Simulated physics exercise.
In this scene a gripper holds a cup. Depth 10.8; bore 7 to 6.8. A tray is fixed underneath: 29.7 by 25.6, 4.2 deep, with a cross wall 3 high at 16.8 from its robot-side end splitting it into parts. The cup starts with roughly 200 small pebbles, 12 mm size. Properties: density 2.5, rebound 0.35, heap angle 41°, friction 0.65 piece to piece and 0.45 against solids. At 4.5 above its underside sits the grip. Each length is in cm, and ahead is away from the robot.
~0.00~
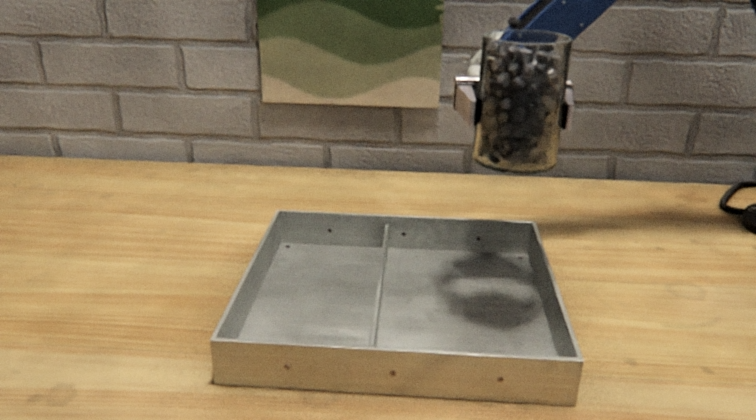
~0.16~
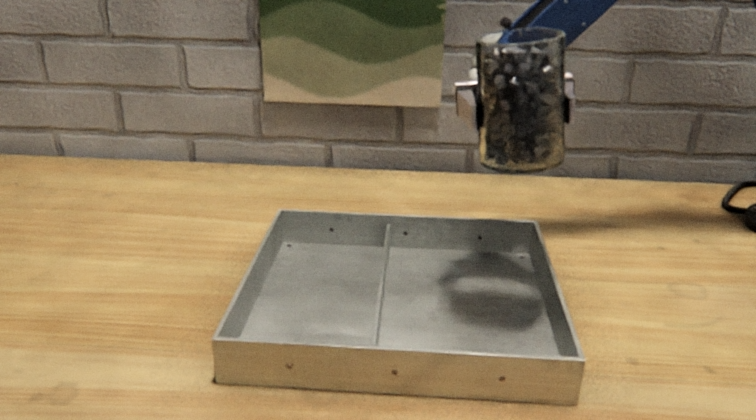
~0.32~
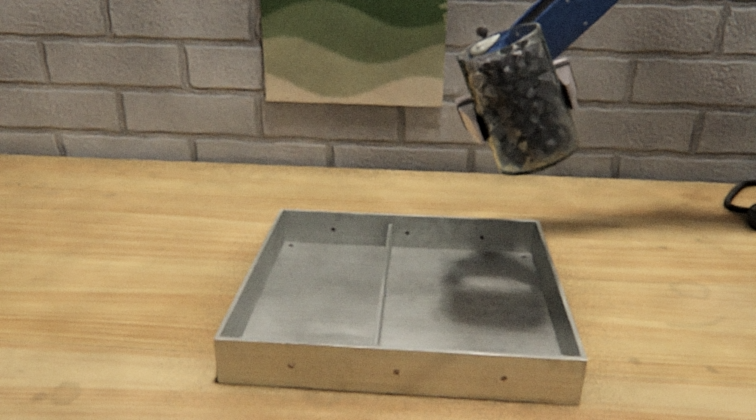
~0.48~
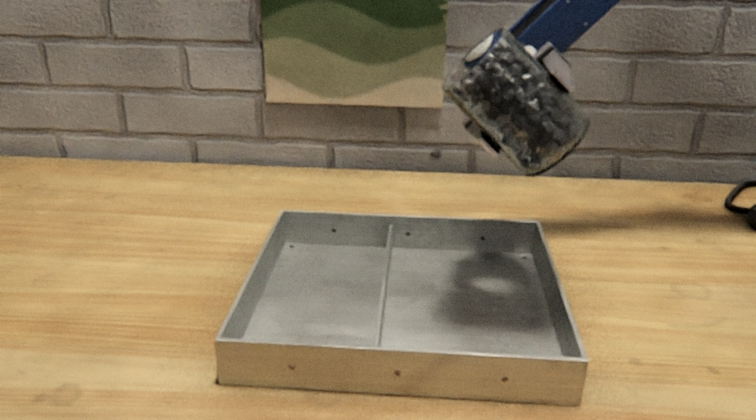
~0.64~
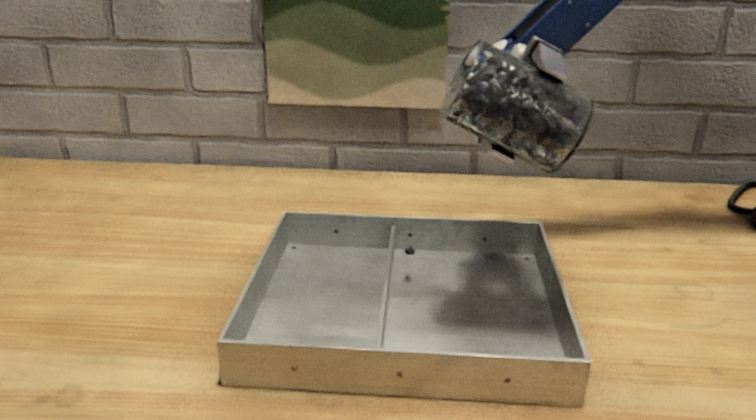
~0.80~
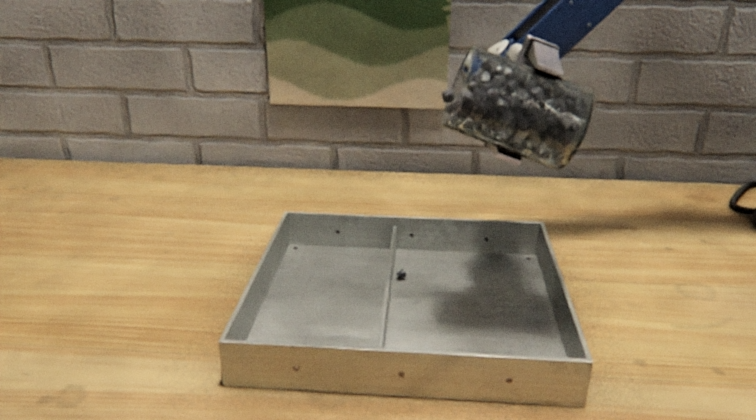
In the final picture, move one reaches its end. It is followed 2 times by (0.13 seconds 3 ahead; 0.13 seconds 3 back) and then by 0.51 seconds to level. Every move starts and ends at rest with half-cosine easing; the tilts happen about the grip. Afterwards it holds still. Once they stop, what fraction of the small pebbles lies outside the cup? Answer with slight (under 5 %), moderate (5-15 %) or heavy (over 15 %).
Moderate.
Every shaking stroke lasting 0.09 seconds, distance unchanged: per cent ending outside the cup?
I'd expect close to 25 per cent then.
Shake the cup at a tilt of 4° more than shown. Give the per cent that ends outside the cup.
Roughly 10 percent.
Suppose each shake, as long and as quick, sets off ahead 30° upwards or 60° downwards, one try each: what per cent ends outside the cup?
About 15 and 5 per cent.
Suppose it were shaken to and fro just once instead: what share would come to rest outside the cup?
5 per cent.
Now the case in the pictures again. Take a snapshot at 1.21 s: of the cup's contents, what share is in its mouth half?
Around 45 per cent of it.
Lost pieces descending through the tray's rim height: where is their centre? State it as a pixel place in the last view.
Check roughly (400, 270) in the last picture.
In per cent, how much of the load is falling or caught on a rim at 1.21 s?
About 1 %.
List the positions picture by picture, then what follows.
In the first picture, the cup middle at (520, 102), level; upper third of the load around (522, 70), from x 480 to 555, top at y 25; 197 in the cup.
In the second picture, the cup middle at (521, 101), tilted 7° forward; upper third of the load around (522, 70), from x 485 to 555, top at y 25.
In the third picture, the cup middle at (519, 102), tilted 25° forward; upper third of the load around (512, 70), from x 470 to 565, top at y 30.
In the fourth picture, the cup middle at (516, 105), tilted 46° forward; upper third of the load around (503, 81), from x 435 to 570, top at y 50; 196 in the cup, 1 in flight or on a rim.
In the fifth picture, the cup middle at (516, 108), tilted 64° forward; upper third of the load around (507, 88), from x 410 to 575, top at y 60; 196 in the cup, 1 in the robot-side part.
In the sixth picture, the cup middle at (517, 109), tilted 71° forward; upper third of the load around (513, 91), from x 400 to 580, top at y 65; 196 in the cup, 1 in the robot-side part.
After 1.21 s, tilted 71° forward, highest piece 24 above the table; 185 in the cup, 6 in the robot-side part, 5 in the far-side part, 1 in flight or on a rim.
After 1.62 s, tilted 25° forward, highest piece 27 above the table; 182 in the cup, 9 in the robot-side part, 6 in the far-side part.
After 2.03 s, level, highest piece 27 above the table; 182 in the cup, 9 in the robot-side part, 6 in the far-side part.
After 3.08 s, level, highest piece 27 above the table; 182 in the cup, 9 in the robot-side part, 6 in the far-side part.
In the end, 182 in the cup, 9 in the robot-side part, 6 in the far-side part. That is 8 % outside the cup.
